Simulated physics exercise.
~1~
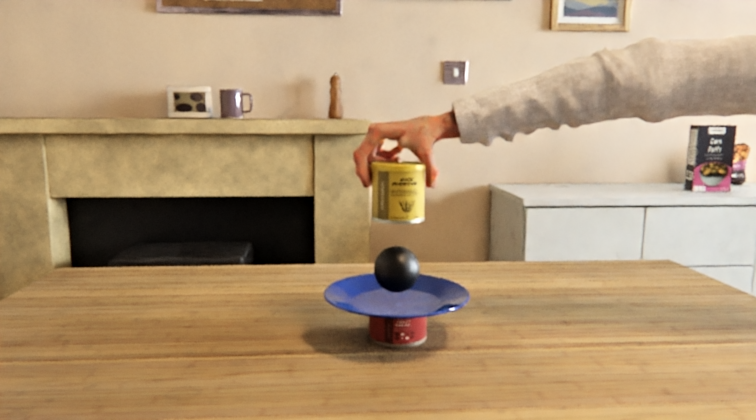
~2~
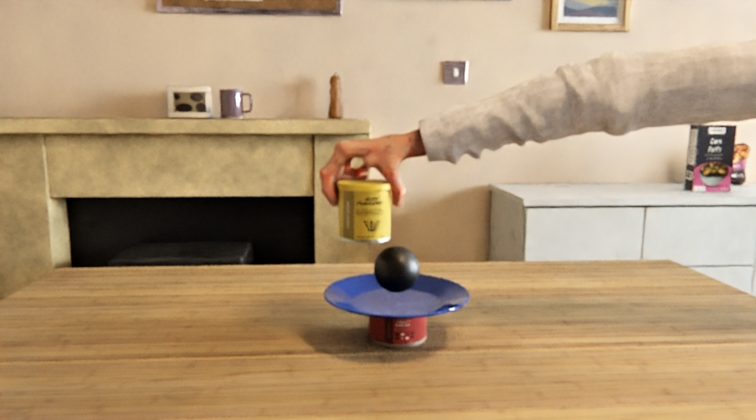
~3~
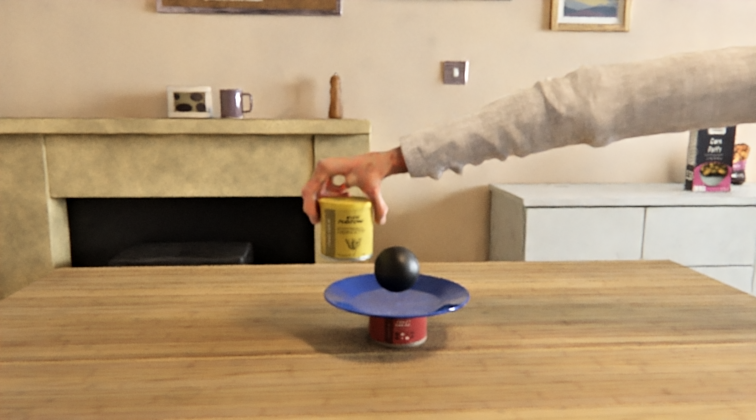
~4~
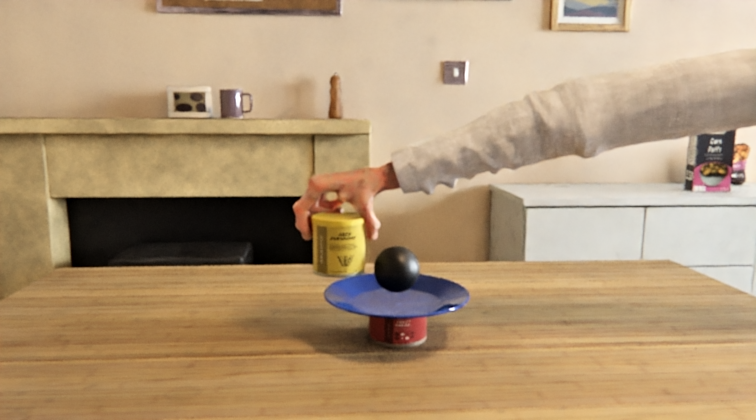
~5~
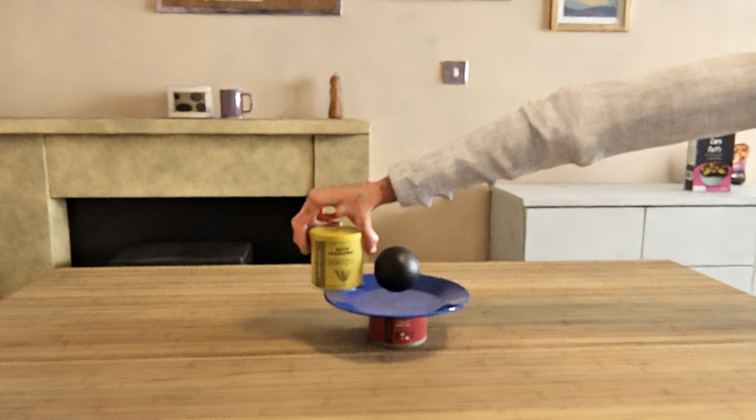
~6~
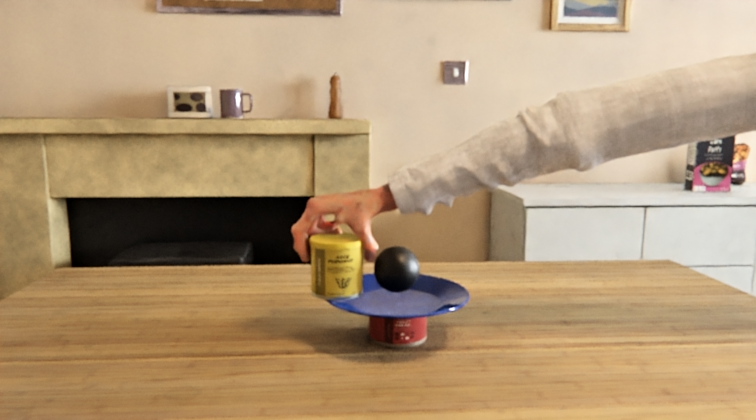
On a wooden table, a hand lowers a yellow tin onto a blue plate's left edge, beside a black ball.
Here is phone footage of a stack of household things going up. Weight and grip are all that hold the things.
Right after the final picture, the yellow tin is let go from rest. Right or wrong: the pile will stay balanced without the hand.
Right.
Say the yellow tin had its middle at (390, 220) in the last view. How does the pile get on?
Result: Pile toppled.
Then, 0.20 s after the last picture, nothing has stirred.
Then, 0.60 s after the last picture, yellow tin resting near (337, 266).
At rest, all 4 in place. Seen from the same camera at the end, yellow tin near (337, 266). The pile holds.
